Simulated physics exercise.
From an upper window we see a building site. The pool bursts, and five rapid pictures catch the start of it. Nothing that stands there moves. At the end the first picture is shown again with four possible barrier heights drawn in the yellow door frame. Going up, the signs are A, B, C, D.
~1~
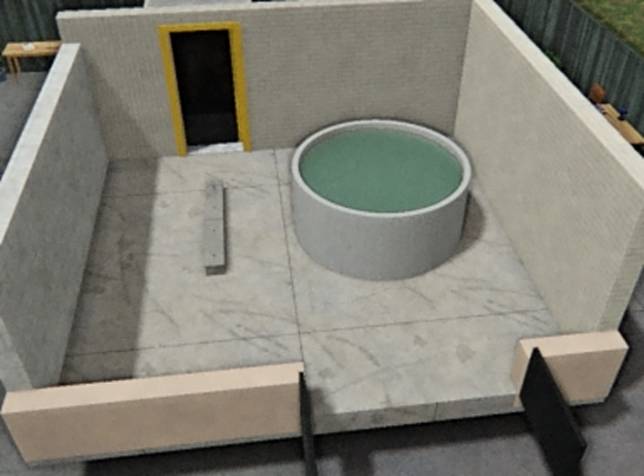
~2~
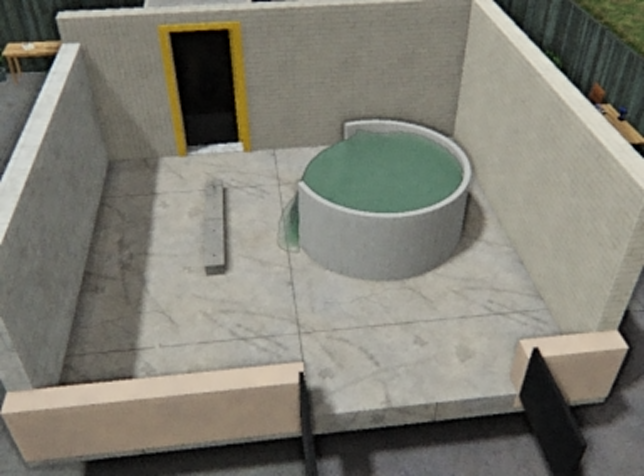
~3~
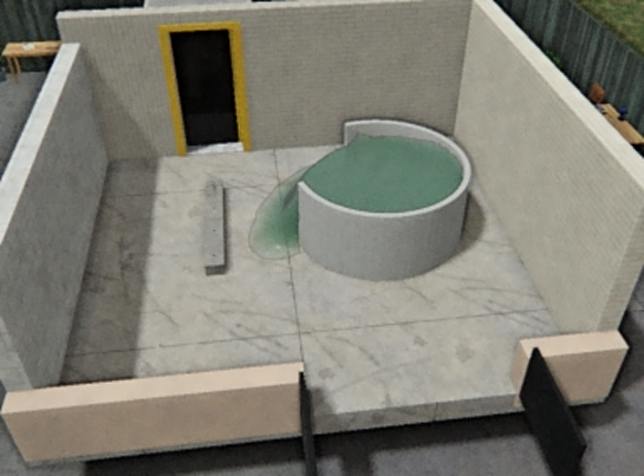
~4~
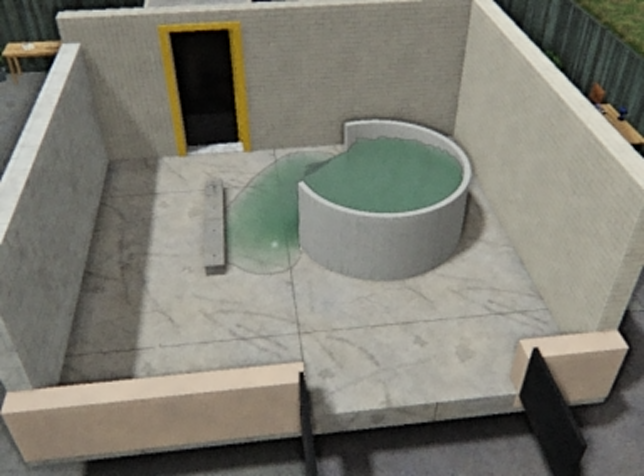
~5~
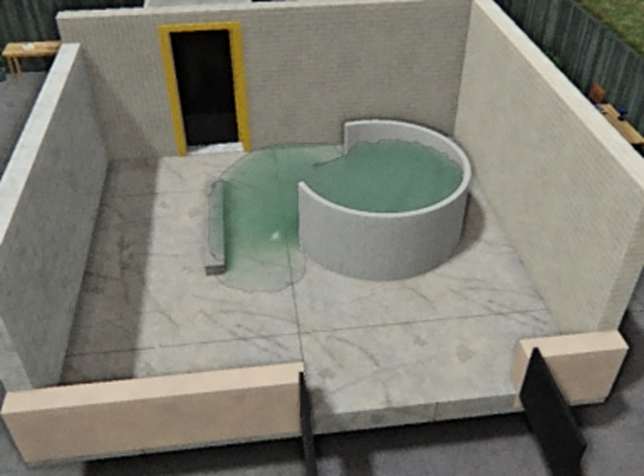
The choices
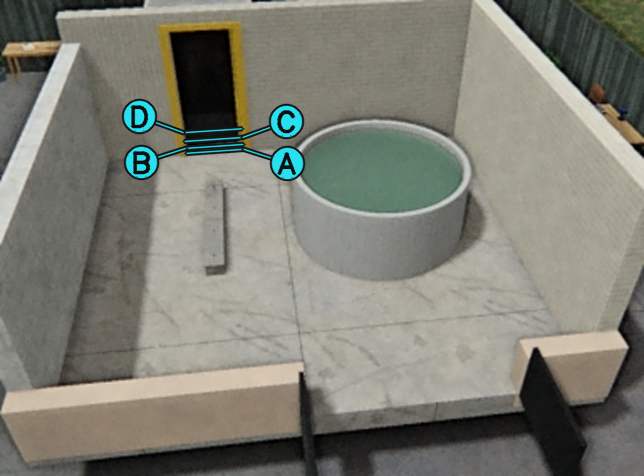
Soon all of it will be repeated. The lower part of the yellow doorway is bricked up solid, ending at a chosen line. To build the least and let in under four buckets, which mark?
Go for D.
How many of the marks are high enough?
One.
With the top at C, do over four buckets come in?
Yes, it does.
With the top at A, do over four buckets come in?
Yes, it does.
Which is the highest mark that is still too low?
It is C.
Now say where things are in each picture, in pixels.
Water in the pool at rest, its middle at (380, 169); foot of the yellow doorway at (215, 153); open gate at (413, 347).
Water covers 2 % of the ground and shows as far out as (298, 249).
Water covers 6 % of the ground and shows as far out as (266, 252).
Water covers 12 % of the ground and shows as far out as (228, 255).
Water covers 19 % of the ground and shows as far out as (229, 280).
On the marked copy, A at (215, 151); B at (214, 146); C at (213, 139); D at (212, 130); from the bottom up A, B, C, D.
With A, dozens of bucketfuls pour in.
With B, dozens of bucketfuls pour in.
With C, about 10 bucketfuls get in.
With D, a bucket or two gets in.
